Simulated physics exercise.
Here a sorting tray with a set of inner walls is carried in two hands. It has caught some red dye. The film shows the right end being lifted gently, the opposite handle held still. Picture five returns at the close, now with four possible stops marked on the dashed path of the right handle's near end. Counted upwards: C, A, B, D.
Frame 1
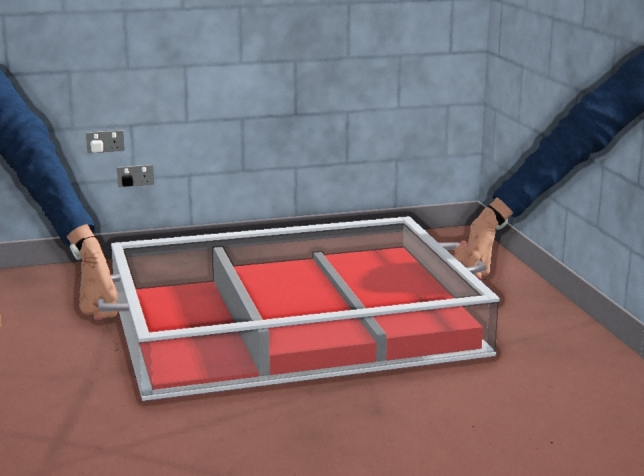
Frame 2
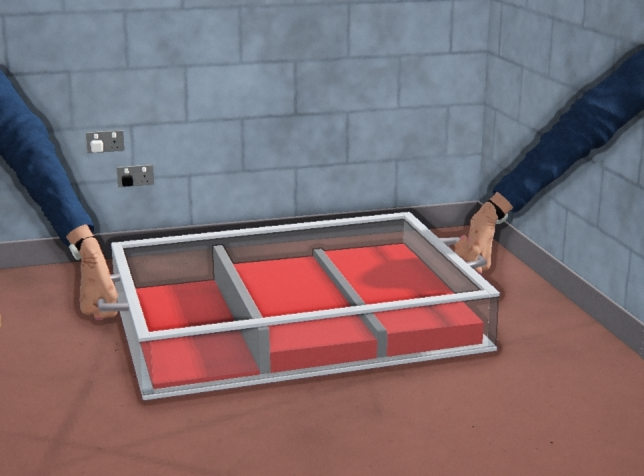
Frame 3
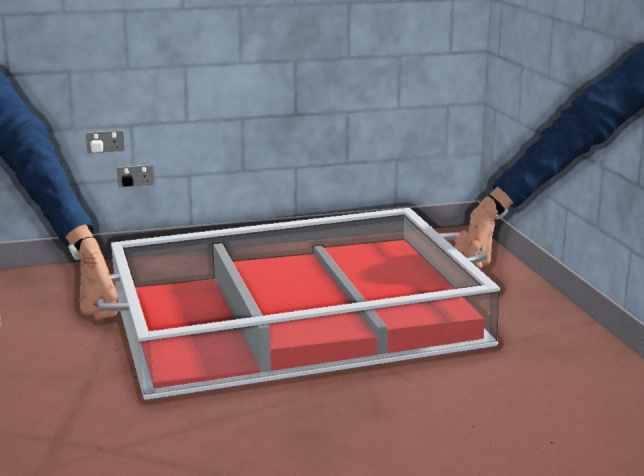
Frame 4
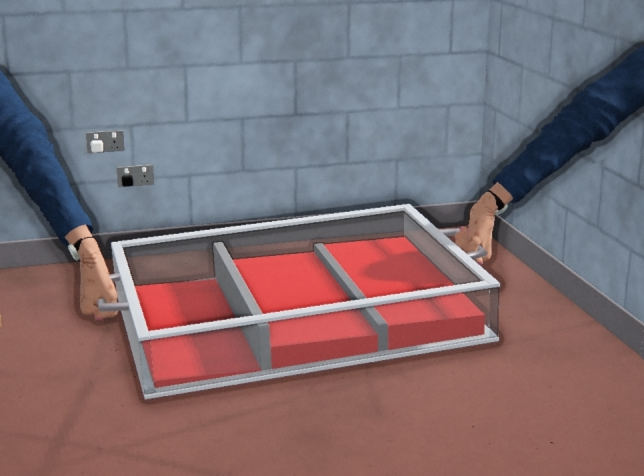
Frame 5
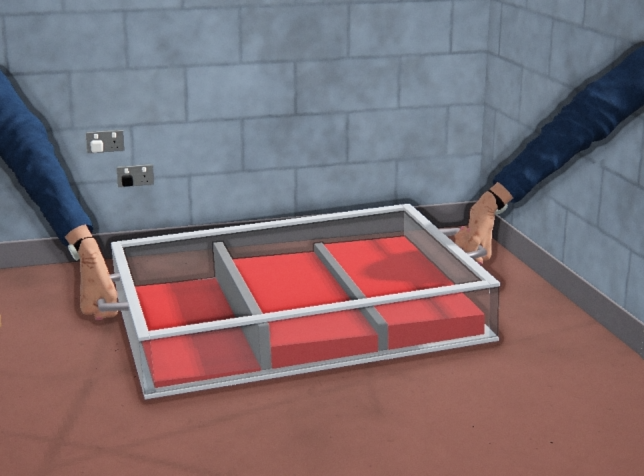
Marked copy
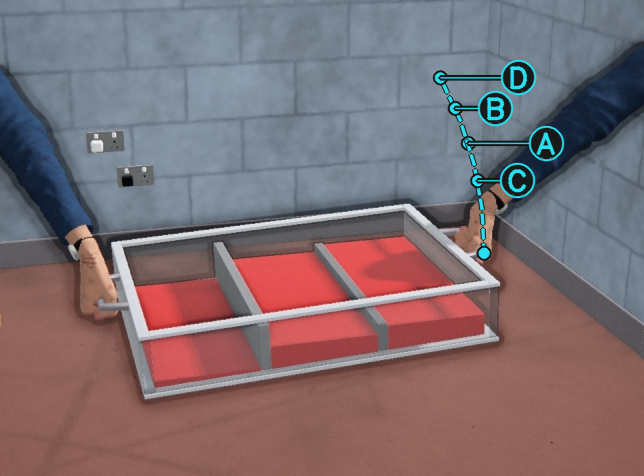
In a corner with grey block walls, two hands in dark blue sleeves hold a clear, pale-framed tray by its end handles, with red dye in its three sections. The right hand raises its end very slightly, slanting the tray a little down to the left, while the left hand stays almost still.
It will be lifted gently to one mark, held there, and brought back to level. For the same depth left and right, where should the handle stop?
The answer is mark A.
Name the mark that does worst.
D.
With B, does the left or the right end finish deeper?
The left one.
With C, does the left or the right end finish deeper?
The right end bay.
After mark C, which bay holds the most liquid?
The middle bay.
On the marked copy, A at (468, 143); B at (455, 108); C at (477, 180); D at (440, 77).
Choosing A, the two end bays stand about equally deep; nothing spills.
Choosing B, the left end bay stands much deeper than the other; nothing spills.
Choosing C, the right end bay stands much deeper than the other; nothing spills.
Choosing D, the left end bay stands much deeper than the other; nothing spills.
